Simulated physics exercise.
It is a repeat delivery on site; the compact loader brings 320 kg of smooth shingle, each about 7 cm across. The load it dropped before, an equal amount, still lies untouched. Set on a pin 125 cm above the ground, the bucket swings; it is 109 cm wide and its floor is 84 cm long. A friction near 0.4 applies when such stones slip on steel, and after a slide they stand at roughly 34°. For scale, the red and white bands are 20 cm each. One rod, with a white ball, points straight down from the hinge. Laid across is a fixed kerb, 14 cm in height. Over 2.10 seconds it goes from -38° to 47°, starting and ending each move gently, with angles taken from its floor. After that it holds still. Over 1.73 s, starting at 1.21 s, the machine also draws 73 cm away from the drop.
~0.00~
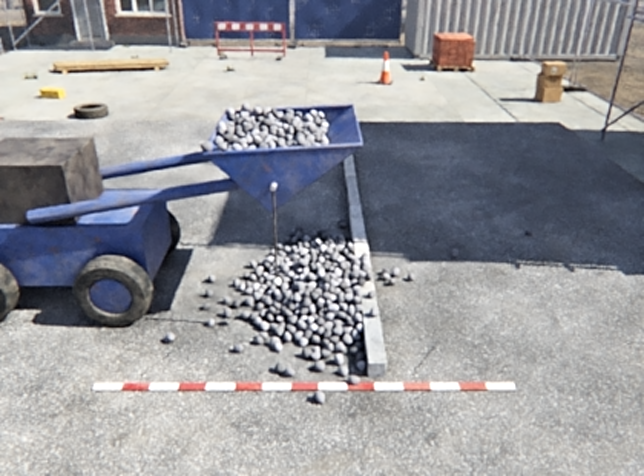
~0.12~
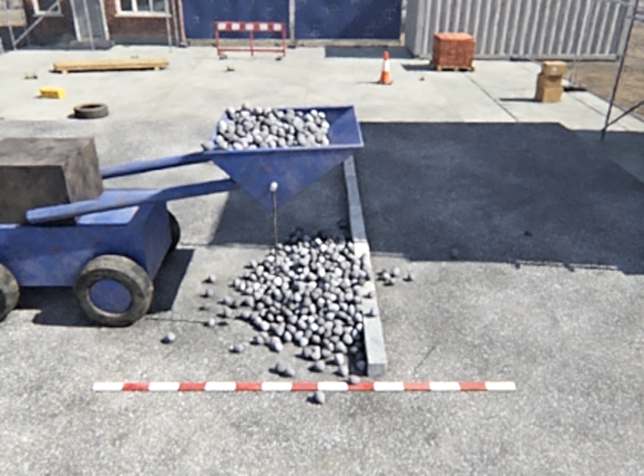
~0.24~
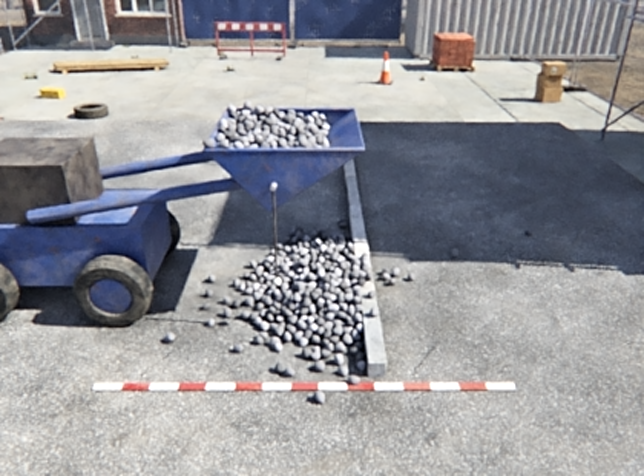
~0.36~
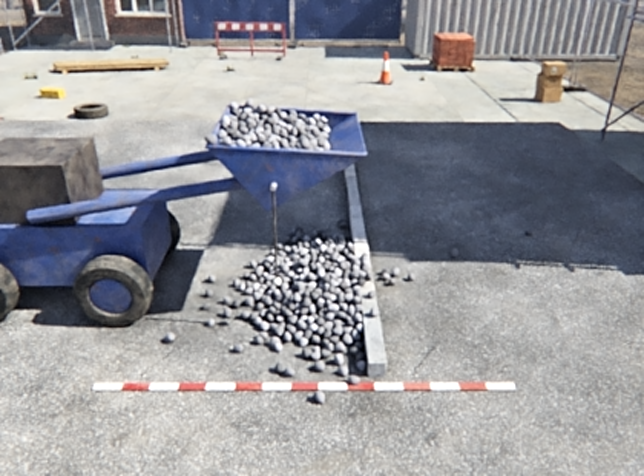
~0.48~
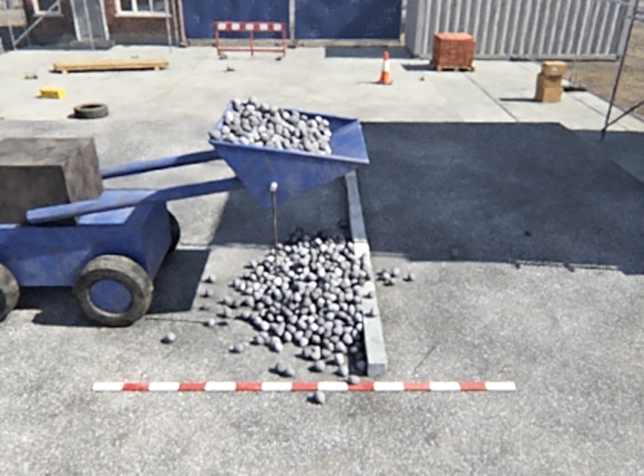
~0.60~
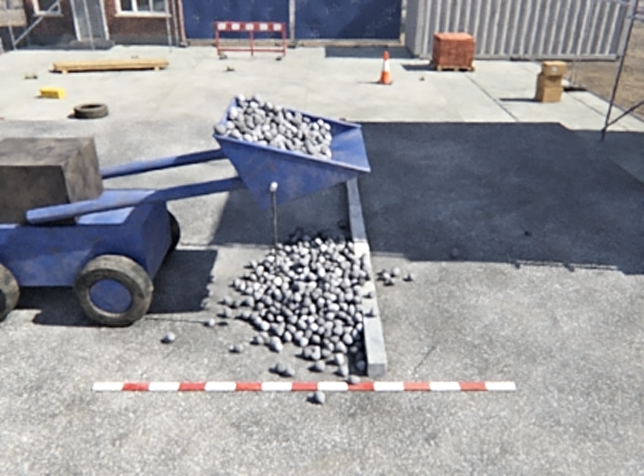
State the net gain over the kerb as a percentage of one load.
36 %.
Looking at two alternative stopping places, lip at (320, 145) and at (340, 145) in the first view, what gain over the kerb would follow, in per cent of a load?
10 % and 20 %.
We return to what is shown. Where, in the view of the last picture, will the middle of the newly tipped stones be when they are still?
They settle centred around (349, 275).
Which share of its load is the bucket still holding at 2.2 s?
About 0 percent.
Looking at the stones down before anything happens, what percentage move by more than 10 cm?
Close to 10 per cent.
After 1.6 s the floor is at 34°; in per cent of one load, 73 in the bucket, 124 on this side of the kerb, 2 over the kerb; the foremost stones are at (420, 265).
After 2.2 s the floor is at 47°; in per cent of one load, 0 in the bucket, 168 on this side of the kerb, 32 over the kerb; the foremost stones are at (478, 275).
After 3.4 s the floor is at 47°; in per cent of one load, 0 in the bucket, 162 on this side of the kerb, 37 over the kerb; the foremost stones are at (544, 291).
After 5.9 s the floor is at 47°; in per cent of one load, 0 in the bucket, 162 on this side of the kerb, 37 over the kerb; the foremost stones are at (544, 291). Net gain over the kerb, 36.
